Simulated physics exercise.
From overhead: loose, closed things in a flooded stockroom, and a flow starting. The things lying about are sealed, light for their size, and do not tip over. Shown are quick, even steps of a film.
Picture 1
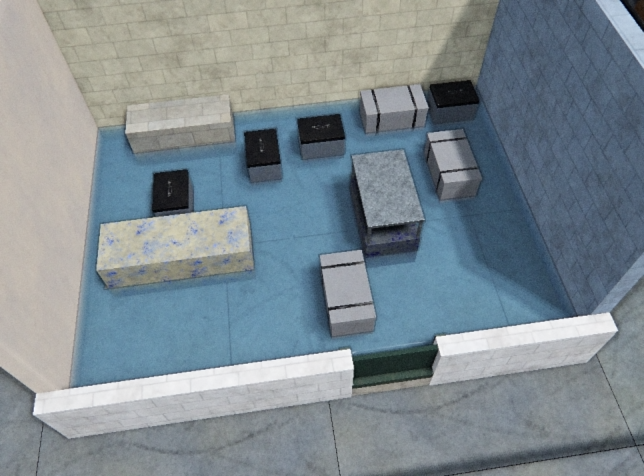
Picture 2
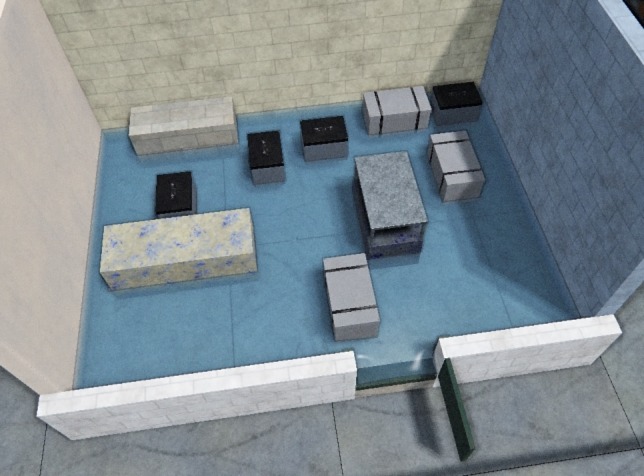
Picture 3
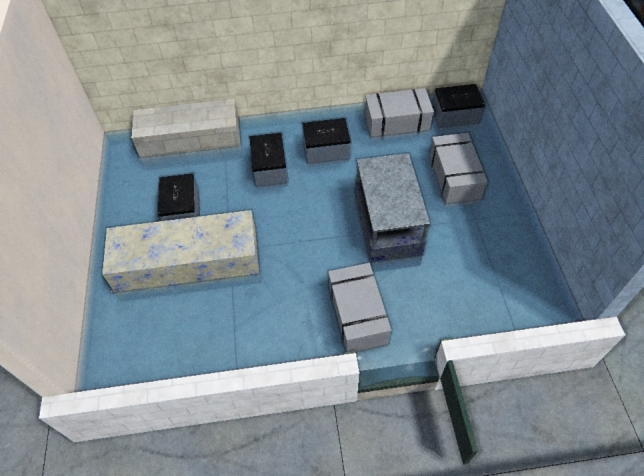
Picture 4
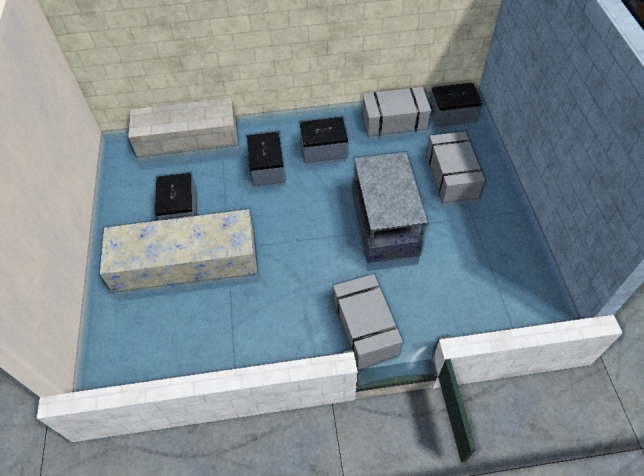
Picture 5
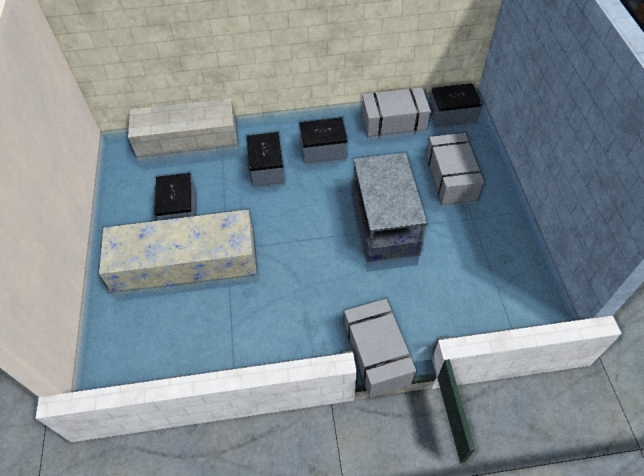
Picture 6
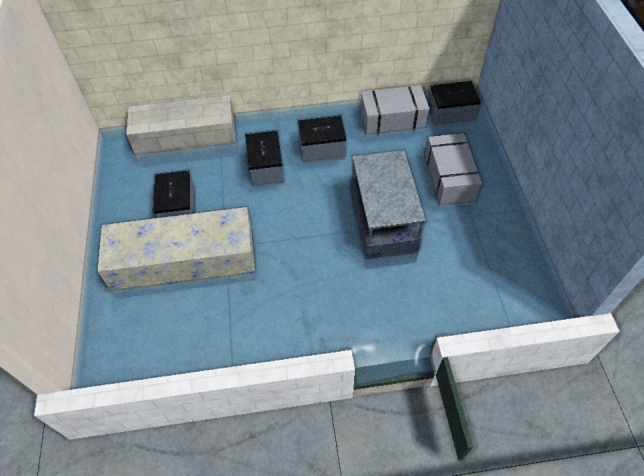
To begin with, trunks, chests and solid blocks sit in a walled room flooded with blue water, its small green gate shut. The gate swings outward, and the grey banded trunk nearest it turns and drifts toward the opening, then is gone from view, while the others stay nearly still.
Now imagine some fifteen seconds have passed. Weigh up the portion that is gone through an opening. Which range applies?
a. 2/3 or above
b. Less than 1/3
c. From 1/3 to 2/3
b, less than 1/3.
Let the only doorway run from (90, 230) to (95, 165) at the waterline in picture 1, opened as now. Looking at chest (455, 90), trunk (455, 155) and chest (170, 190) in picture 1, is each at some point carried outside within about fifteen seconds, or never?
Result by object, in the order asked: Not flushed / not flushed / flushed.
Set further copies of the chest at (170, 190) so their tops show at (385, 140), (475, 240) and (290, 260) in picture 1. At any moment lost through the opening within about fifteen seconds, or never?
Okay, one at a time: Does not get out, next gets out, last gets out.
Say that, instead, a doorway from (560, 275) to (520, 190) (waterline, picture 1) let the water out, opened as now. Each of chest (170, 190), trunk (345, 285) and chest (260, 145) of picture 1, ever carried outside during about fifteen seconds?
Following that order: Remains behind; escaped; remains behind.
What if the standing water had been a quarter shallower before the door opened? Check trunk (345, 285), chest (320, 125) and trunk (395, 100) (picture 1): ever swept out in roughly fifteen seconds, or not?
The first one ends up outside, the second never escapes, the third never escapes.
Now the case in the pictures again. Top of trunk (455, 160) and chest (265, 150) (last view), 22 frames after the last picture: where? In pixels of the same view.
Roughly (470, 244) and roughly (307, 192).
A moment on, 1 of 7 are out; 6 afloat.
Next, 1 of 7 are out; 6 afloat.
Later, 1 of 7 are out; 6 afloat.
In the end, 1 of 7 are out; 6 afloat.
